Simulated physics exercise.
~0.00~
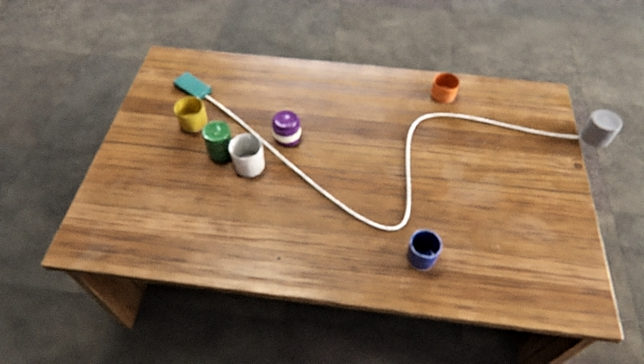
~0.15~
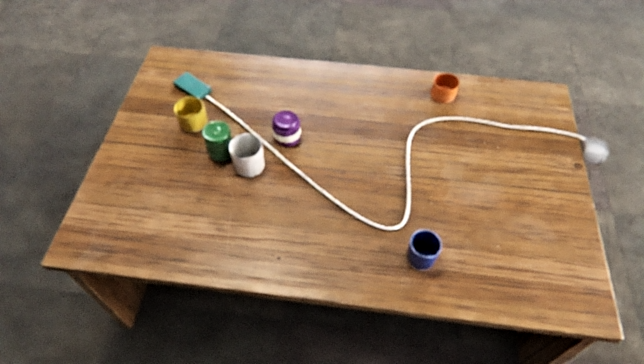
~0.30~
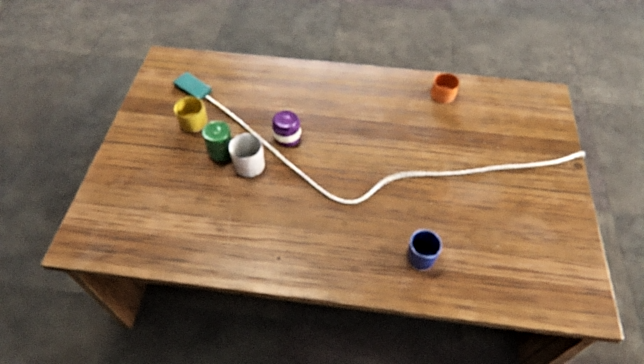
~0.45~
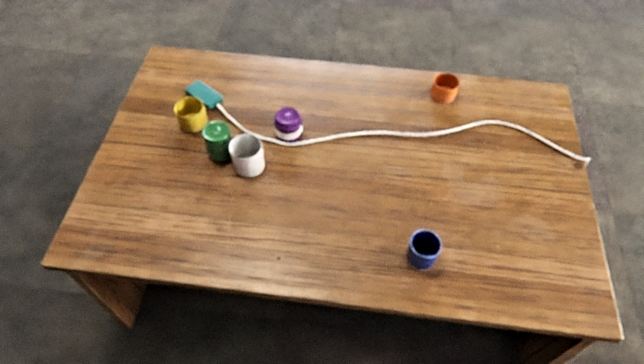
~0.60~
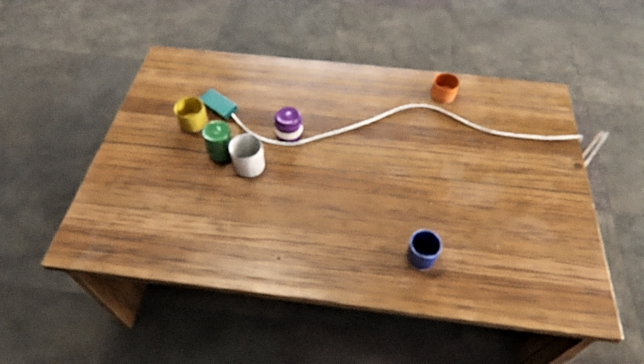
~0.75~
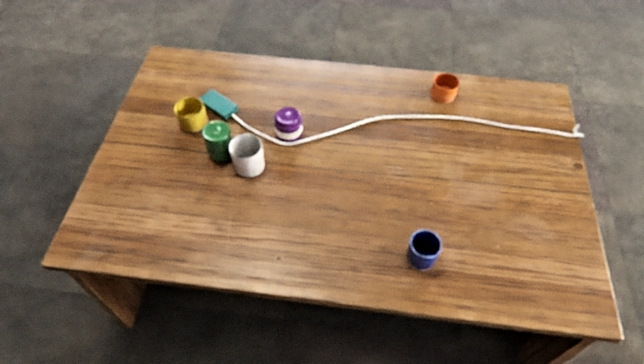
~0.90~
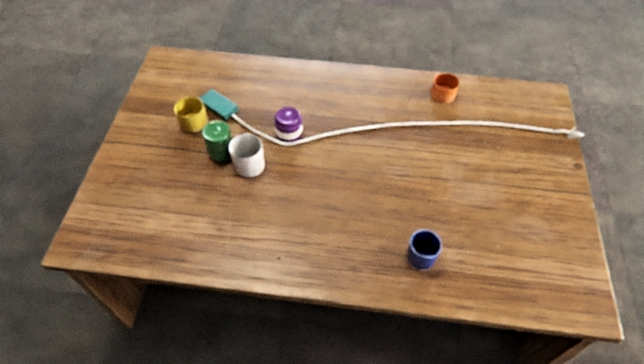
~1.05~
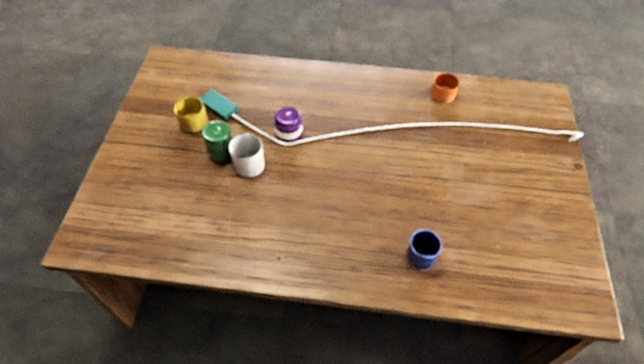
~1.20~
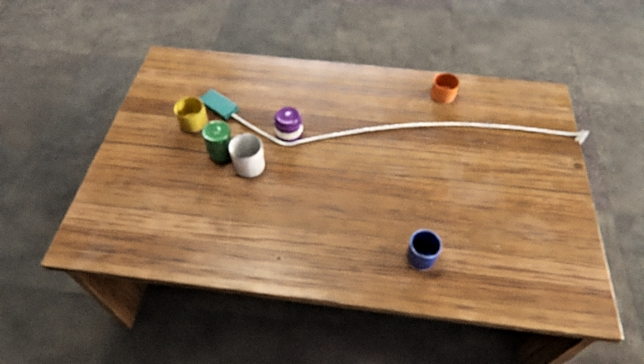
To begin with, a teal phone lies near the left of a wooden desk, tied by a curving white cable to a grey speaker at the right edge, with several mugs, cups, a tub and a jar standing around. The speaker drops past the edge and out of sight, pulling the cable after it. The cable's deep bend shrinks and sweeps up the desk until it rests against the purple jar. The phone slides a short way right and down, then stops. The cable sways slightly and settles, while the orange cup and purple jar remain on the desk.
